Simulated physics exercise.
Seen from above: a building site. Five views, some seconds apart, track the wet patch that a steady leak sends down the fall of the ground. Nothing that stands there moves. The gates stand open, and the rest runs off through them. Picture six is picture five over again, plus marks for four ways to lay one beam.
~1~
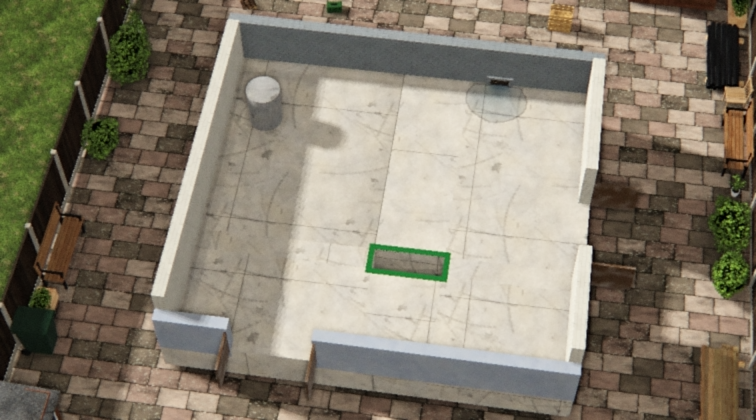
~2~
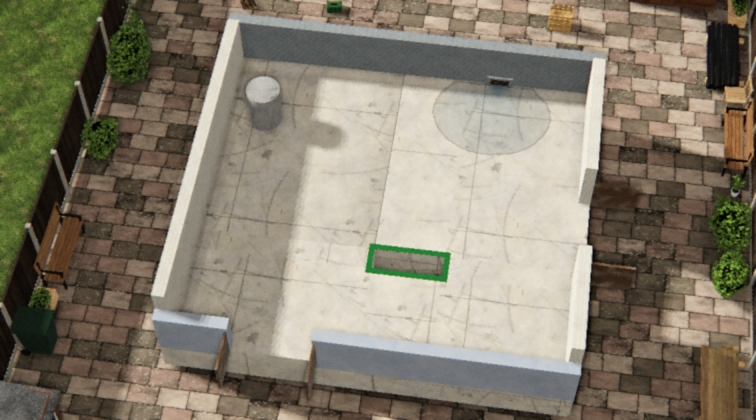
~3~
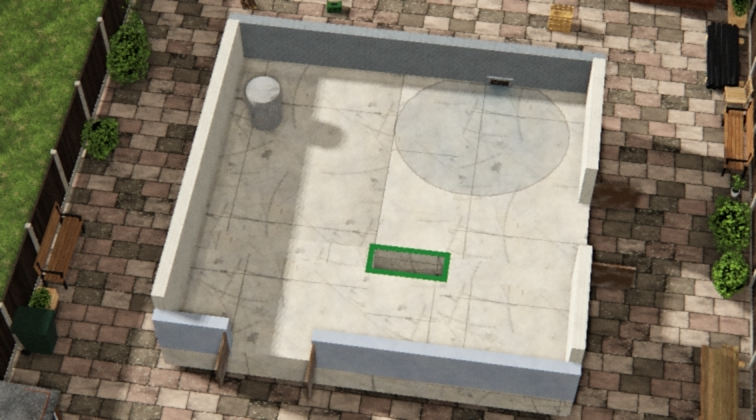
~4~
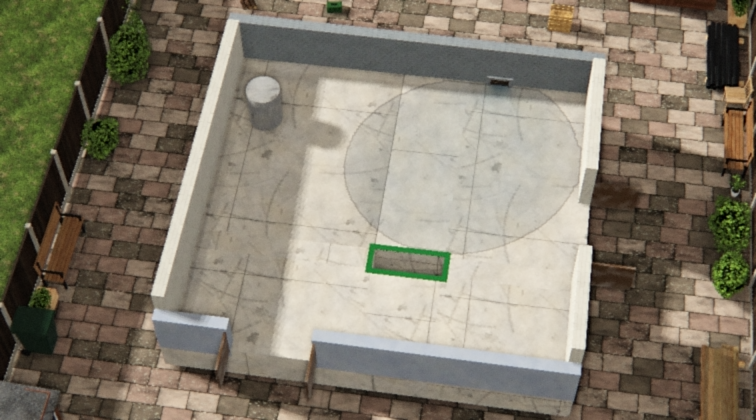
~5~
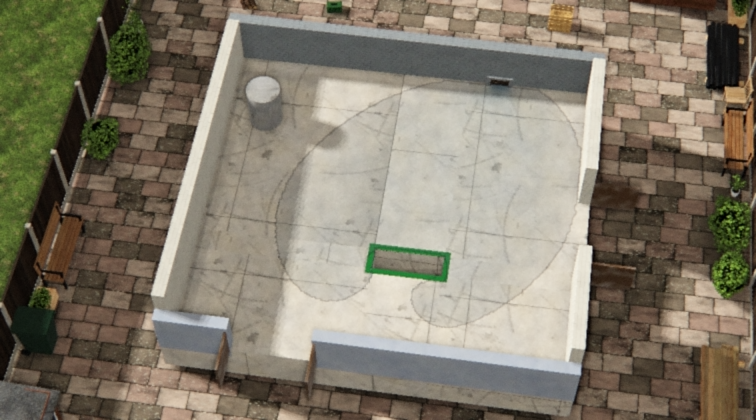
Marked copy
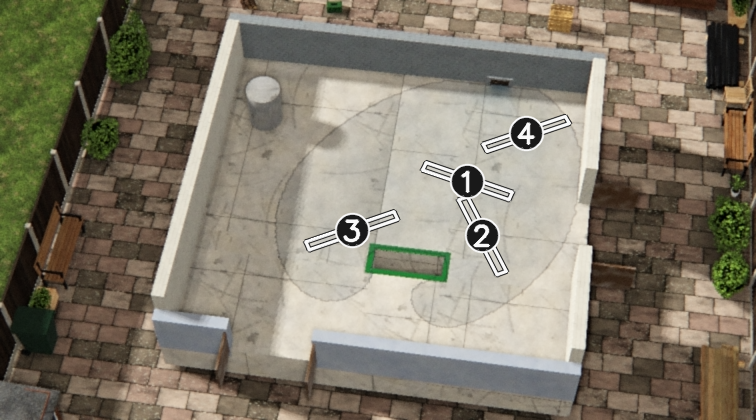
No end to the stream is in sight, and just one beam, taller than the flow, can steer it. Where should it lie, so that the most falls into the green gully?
Take 3.
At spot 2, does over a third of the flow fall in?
No, it does not.
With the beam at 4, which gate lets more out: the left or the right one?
The left one.
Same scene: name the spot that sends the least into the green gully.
It is 1.
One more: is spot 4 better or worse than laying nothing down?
It is worse.
On the marked copy, 1 from (424, 166) to (510, 195); 2 from (463, 198) to (501, 273); 3 from (307, 245) to (395, 215); 4 from (485, 147) to (567, 119).
For spot 1, about 6 % of the stream goes into the green gully, about 93 % out by the gates.
For spot 2, about 20 % of the stream goes into the green gully, about 78 % out by the gates.
For spot 3, about 37 % of the stream goes into the green gully, about 61 % out by the gates.
For spot 4, about 24 % of the stream goes into the green gully, about 73 % out by the gates.
